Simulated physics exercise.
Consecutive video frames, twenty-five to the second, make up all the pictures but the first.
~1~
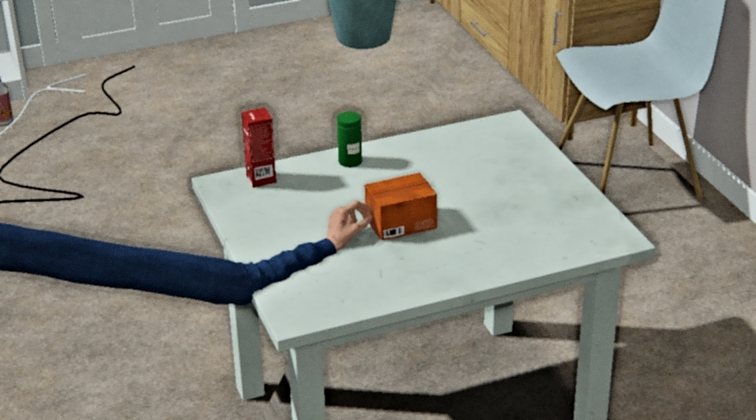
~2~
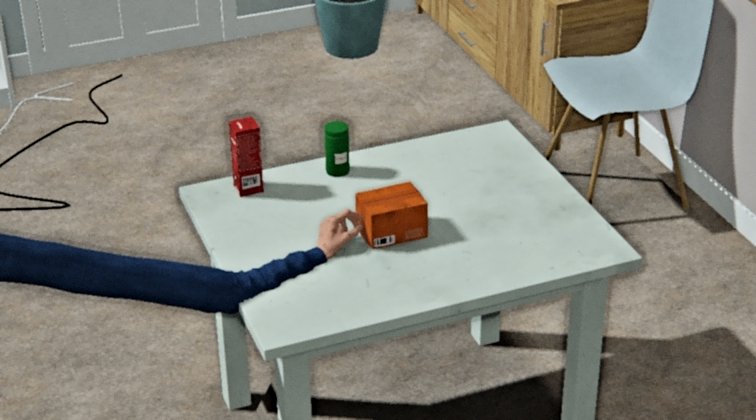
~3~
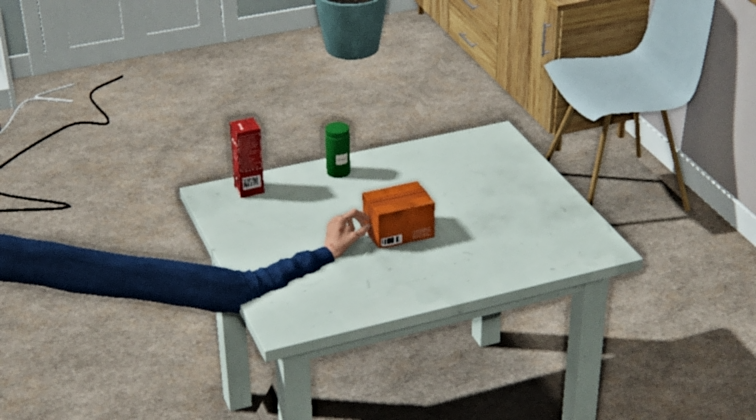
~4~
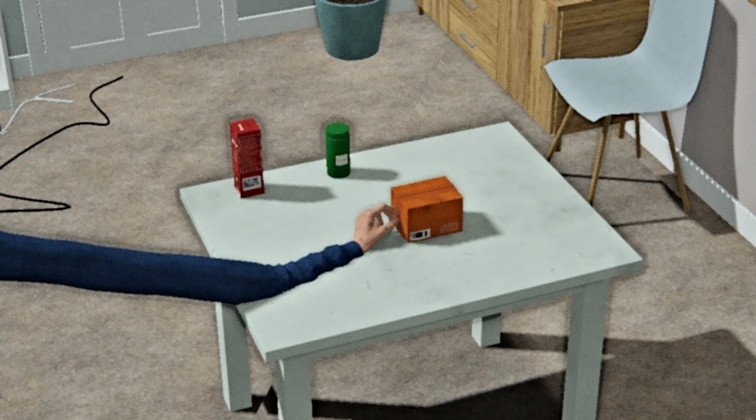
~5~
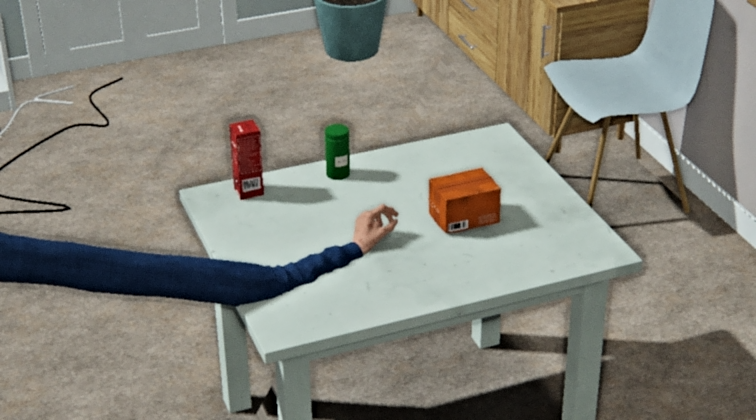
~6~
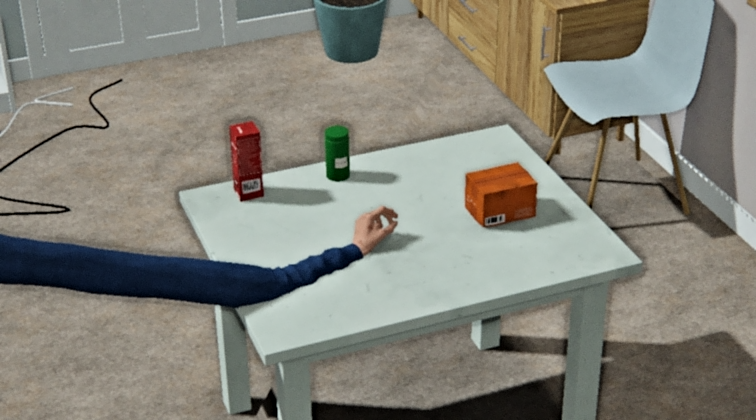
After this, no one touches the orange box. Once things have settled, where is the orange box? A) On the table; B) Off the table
(B) Off the table.
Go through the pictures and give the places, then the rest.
Under the hand; orange box (401, 207), in the first frame.
Under the hand; orange box (392, 215), in the second frame.
Under the hand; orange box (398, 215), in the third frame.
Orange box (427, 209), in the fourth frame.
Orange box (464, 201) displaced about its own width, in the fifth frame.
Orange box (501, 195) displaced about its own width, in the sixth frame.
Then, 0.10 s past the last view, orange box now off the table.
Then, 0.30 s past the last view, things are still on the move.
Then, 0.50 s past the last view, as before.
Finally, off the table, orange box.
